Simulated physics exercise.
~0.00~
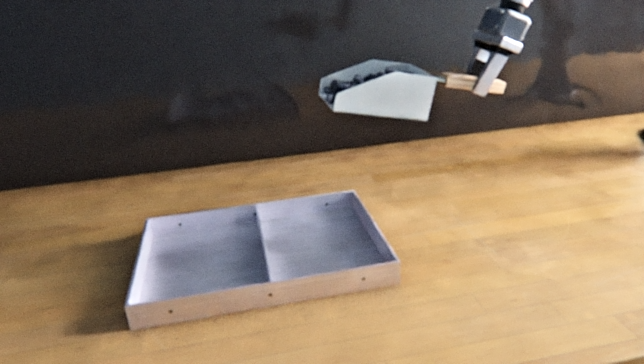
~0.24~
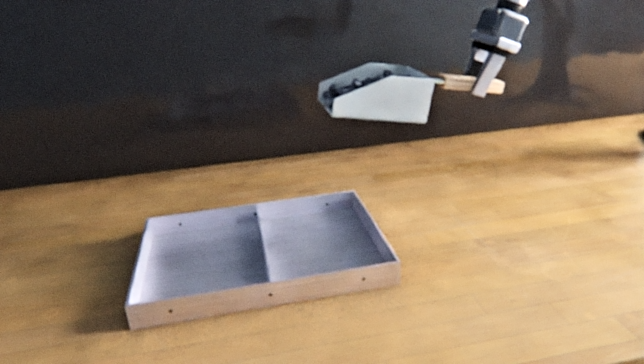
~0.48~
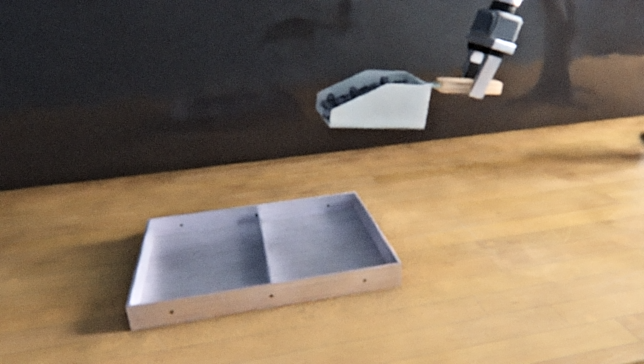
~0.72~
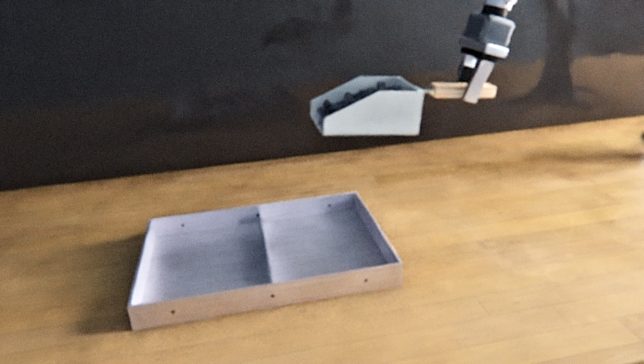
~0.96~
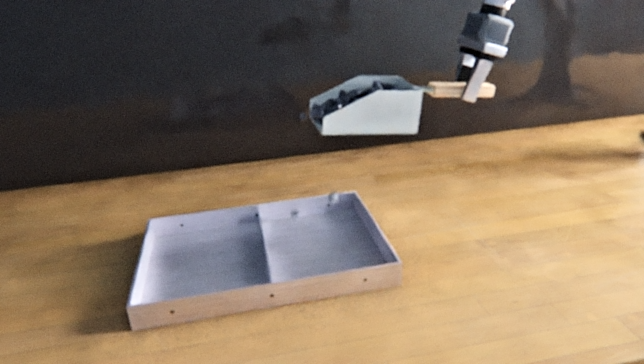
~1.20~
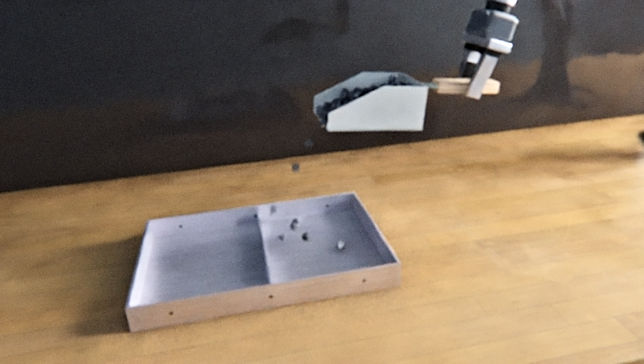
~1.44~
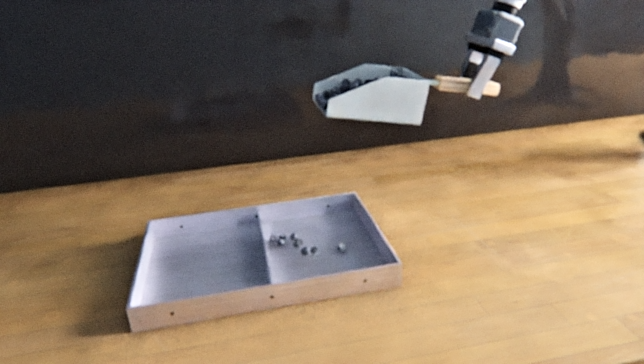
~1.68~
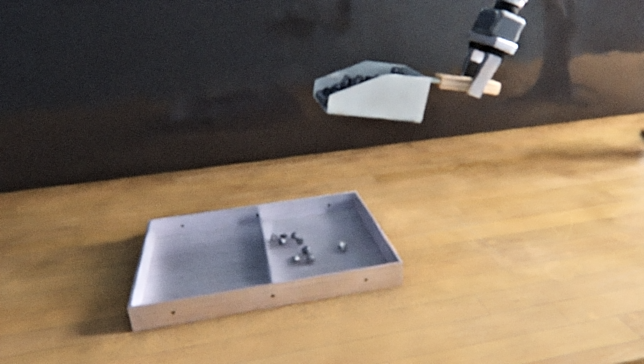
A robot arm at the upper right holds a pale, open-fronted scoop of small dark pebbles by its light wooden handle, seen from slightly above against a dark wall. Below it, a shallow light grey tray split in two by a cross wall stands on a wooden table top. The scoop drifts slightly down and to the left, and a few pebbles drop from its front into the right part of the tray. The scoop then moves back right and up, tilting backward. It ends still mostly loaded, with a small scatter of pebbles in the right part and the left part empty.
